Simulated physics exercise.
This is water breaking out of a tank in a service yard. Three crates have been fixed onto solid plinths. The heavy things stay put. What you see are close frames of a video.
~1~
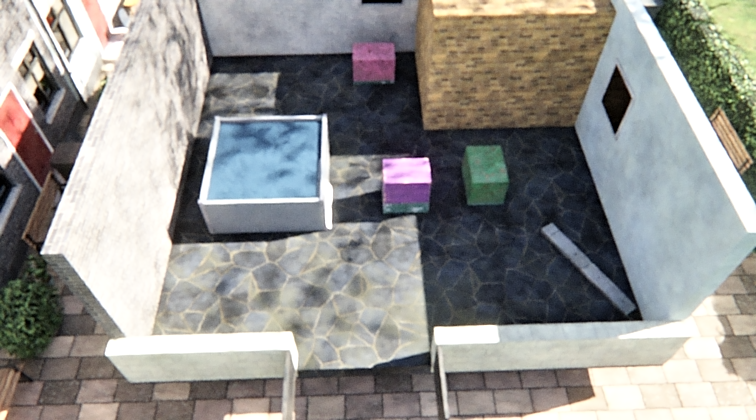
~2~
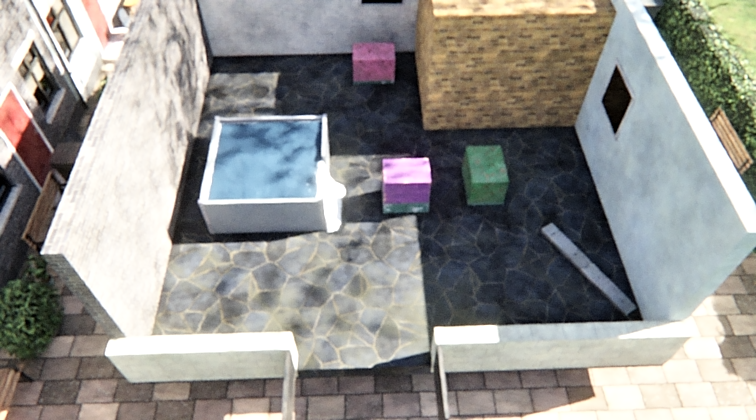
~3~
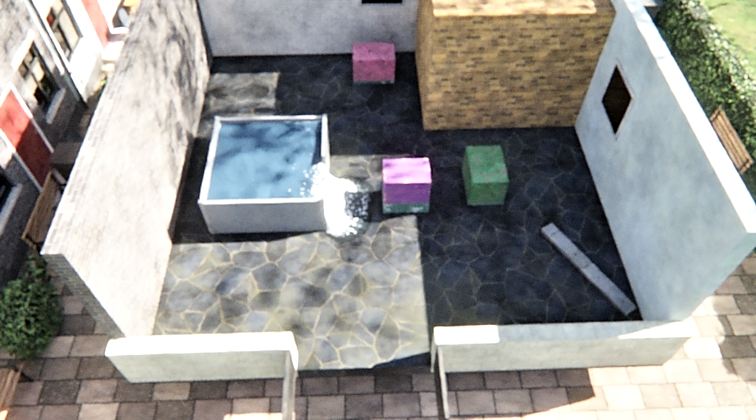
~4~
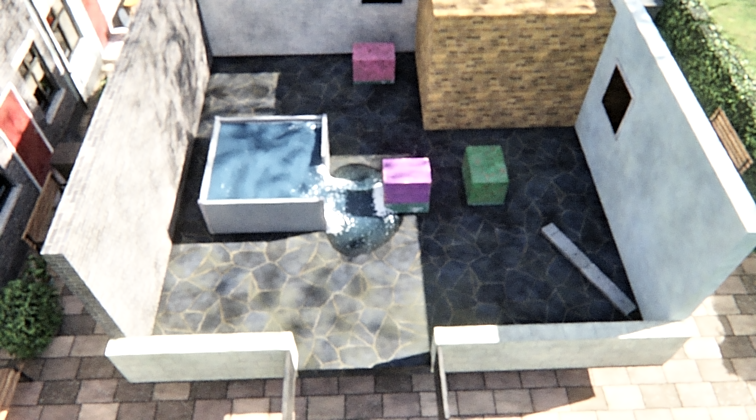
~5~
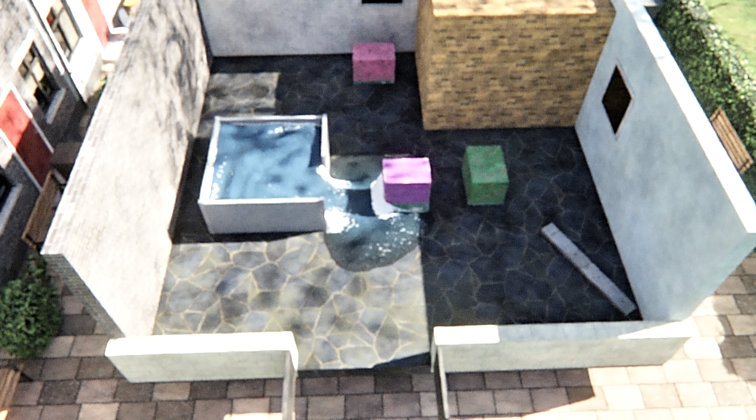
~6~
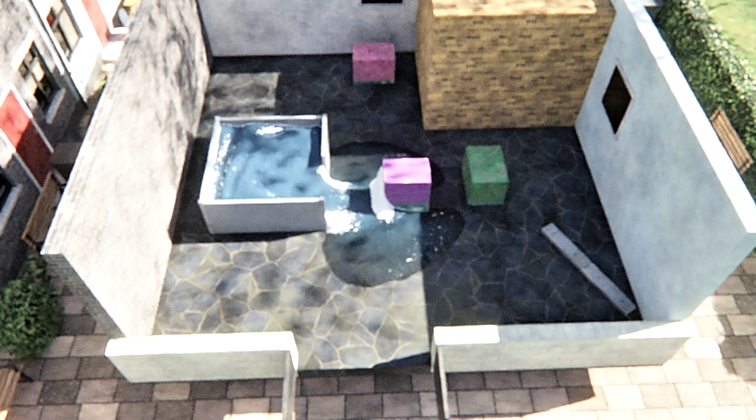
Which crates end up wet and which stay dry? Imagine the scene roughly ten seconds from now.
The green crate gets wet; the pink crate gets wet; the purple crate gets wet.
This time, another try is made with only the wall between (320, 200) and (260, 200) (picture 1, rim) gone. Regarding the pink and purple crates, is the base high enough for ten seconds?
Pink stays untouched; purple stays untouched.
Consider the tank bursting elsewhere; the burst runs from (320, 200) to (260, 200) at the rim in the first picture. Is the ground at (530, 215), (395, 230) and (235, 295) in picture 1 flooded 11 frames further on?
So it's nothing at the first, nothing at the second and liquid at the third.
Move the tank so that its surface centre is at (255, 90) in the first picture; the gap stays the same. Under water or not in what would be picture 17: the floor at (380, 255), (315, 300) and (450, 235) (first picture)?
As listed: Flooded, clear, covered.
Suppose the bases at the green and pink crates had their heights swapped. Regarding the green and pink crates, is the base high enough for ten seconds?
Well, the green crate gets reached, and the pink crate gets reached.
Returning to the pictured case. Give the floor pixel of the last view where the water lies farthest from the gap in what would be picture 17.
The flood front should get to about (650, 342).
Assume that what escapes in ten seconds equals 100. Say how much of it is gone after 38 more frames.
Share gone by then: About 55 %.
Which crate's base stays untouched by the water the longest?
My guess: The pink-painted one.
A moment on, water covers 25 % of the floor; the green crate water round its plinth, the pink crate not reached, the purple crate water round its plinth.
Next, water covers 45 % of the floor; the green crate water round its plinth, the pink crate water round its plinth, the purple crate water round its plinth.
Then, water covers 60 % of the floor; the green crate water round its plinth, the pink crate water round its plinth, the purple crate water round its plinth.
Later, water covers 70 % of the floor; the green crate water round its plinth, the pink crate water round its plinth, the purple crate water round its plinth.
In the end, water covers 90 % of the floor; the green crate was topped, the pink crate was topped, the purple crate was topped.
